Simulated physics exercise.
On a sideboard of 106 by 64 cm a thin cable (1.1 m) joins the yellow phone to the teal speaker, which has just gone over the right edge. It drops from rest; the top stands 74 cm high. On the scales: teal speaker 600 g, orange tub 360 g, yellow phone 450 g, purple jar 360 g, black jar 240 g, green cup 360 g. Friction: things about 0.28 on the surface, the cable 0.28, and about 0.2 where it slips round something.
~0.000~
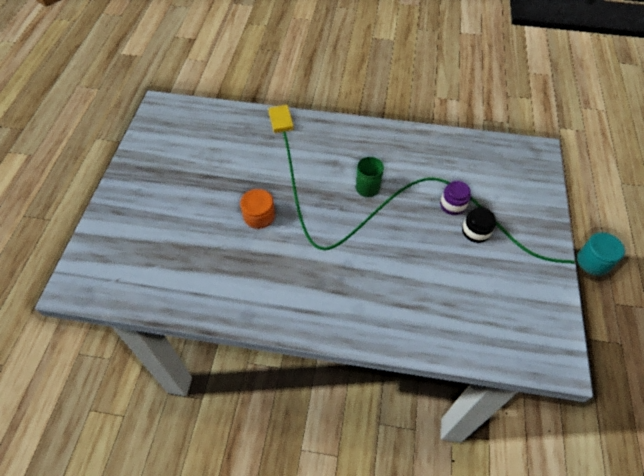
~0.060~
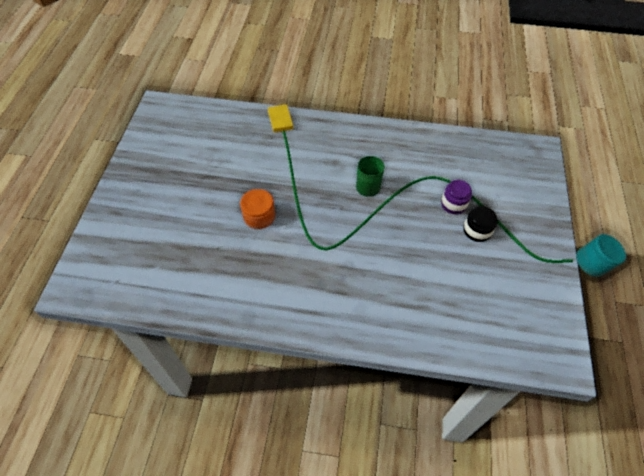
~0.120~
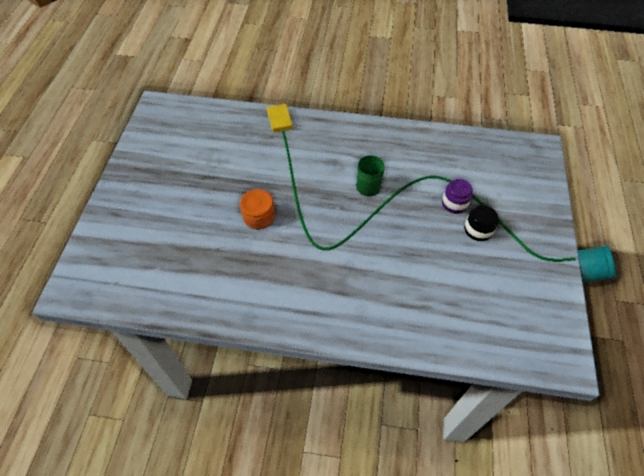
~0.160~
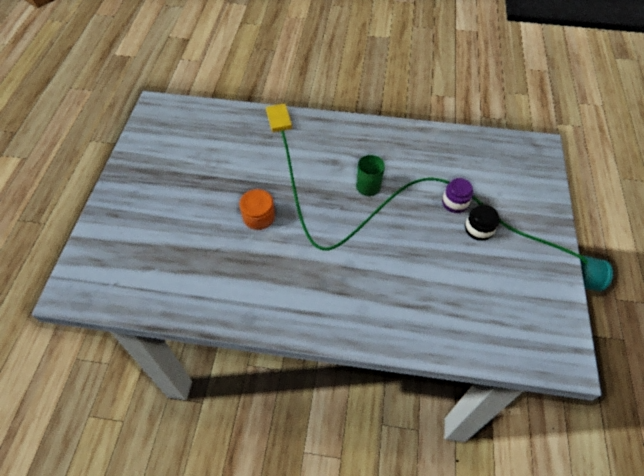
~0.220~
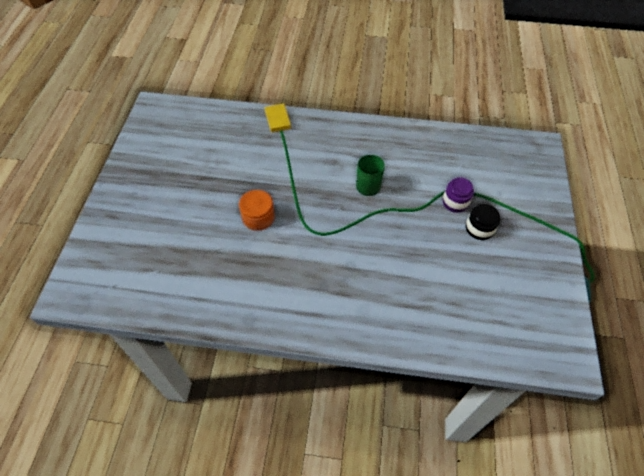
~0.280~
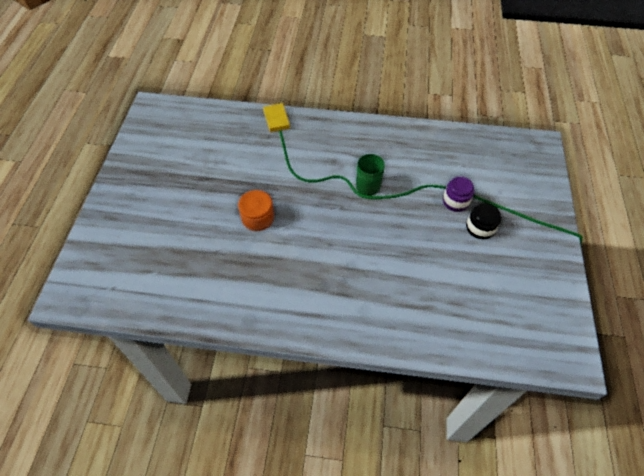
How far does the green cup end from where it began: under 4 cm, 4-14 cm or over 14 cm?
Verdict: The green cup travels a long way.
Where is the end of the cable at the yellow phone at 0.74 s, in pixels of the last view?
Around (415, 191).
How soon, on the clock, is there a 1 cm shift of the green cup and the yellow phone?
About: Green cup 0.36 s, yellow phone 0.36 s.
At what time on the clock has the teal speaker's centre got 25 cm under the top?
That is: 0.28 s.
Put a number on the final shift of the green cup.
About: Green cup off the top.
By 0.5 s, the cable's tail end at (347, 154); green cup 17 cm off its start, yellow phone 17 cm off its start, teal speaker over the edge.
By 0.7 s, the cable's tail end at (415, 191); green cup 29 cm off its start, yellow phone 35 cm off its start, teal speaker over the edge.
By 1.0 s, the cable's tail end at (443, 205); green cup over the edge, yellow phone 42 cm off its start at (424, 198), teal speaker over the edge.
By 1.2 s, the cable's tail end at (443, 205); green cup over the edge, yellow phone 42 cm off its start, teal speaker over the edge.
By 2.4 s, the cable's tail end at (443, 205); green cup over the edge, yellow phone 42 cm off its start at (424, 198), teal speaker over the edge, purple jar 4 cm off its start at (463, 200).
